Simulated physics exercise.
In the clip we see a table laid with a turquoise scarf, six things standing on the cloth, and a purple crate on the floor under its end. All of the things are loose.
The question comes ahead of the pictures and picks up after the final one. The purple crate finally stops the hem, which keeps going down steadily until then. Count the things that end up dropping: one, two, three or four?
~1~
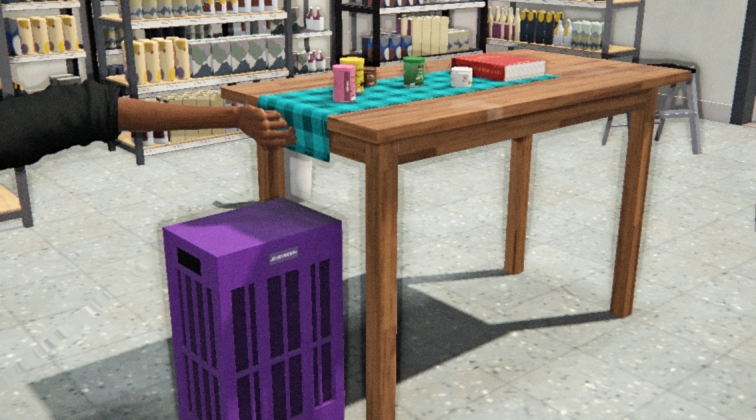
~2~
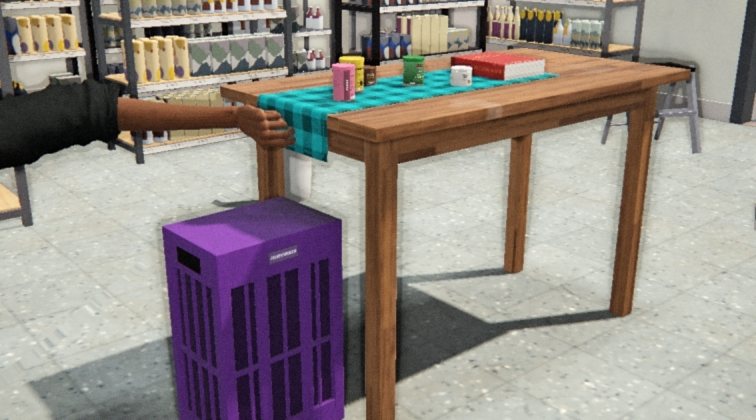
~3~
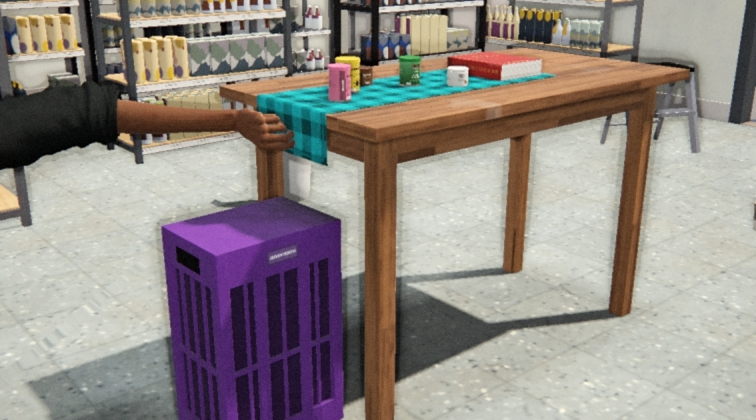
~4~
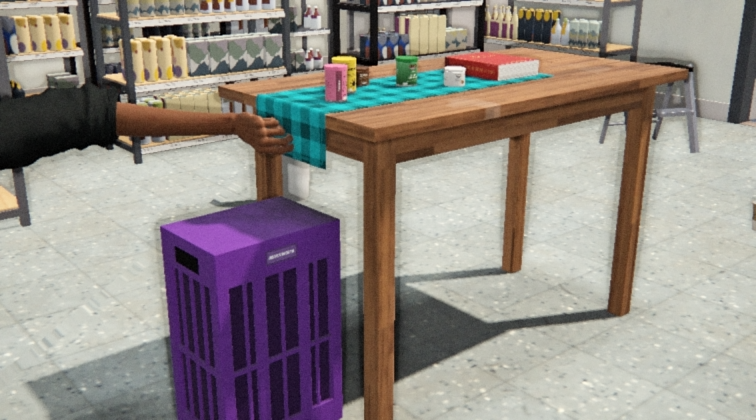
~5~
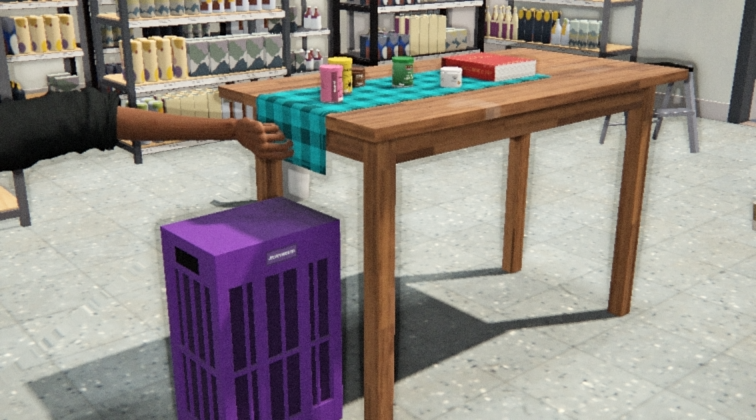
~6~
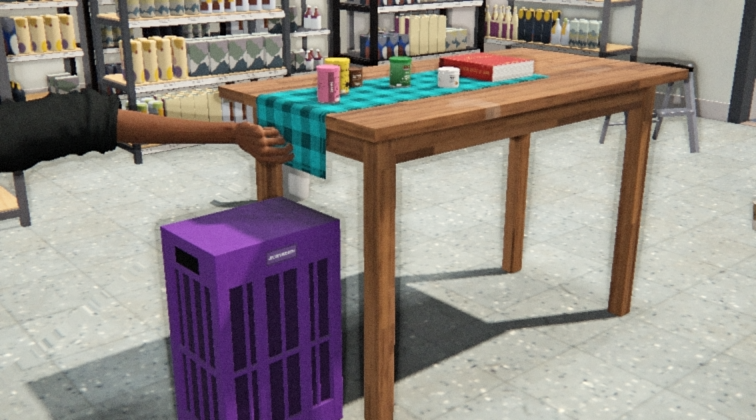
The number that drops is one.
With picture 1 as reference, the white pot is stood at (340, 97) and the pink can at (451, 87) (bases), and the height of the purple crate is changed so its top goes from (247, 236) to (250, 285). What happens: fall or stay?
The white pot is lost; the pink can stays aboard.
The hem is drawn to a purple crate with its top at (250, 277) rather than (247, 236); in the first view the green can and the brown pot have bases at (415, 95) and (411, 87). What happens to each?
In the end the green can is still on top and the brown pot is still on top.
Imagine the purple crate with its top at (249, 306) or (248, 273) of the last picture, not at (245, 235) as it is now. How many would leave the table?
It comes to 3 for the first height and 2 for the second.
A little later, hem on the crate; pink can gone.
When it is over, hem on the crate; pink can gone. The answer is one.
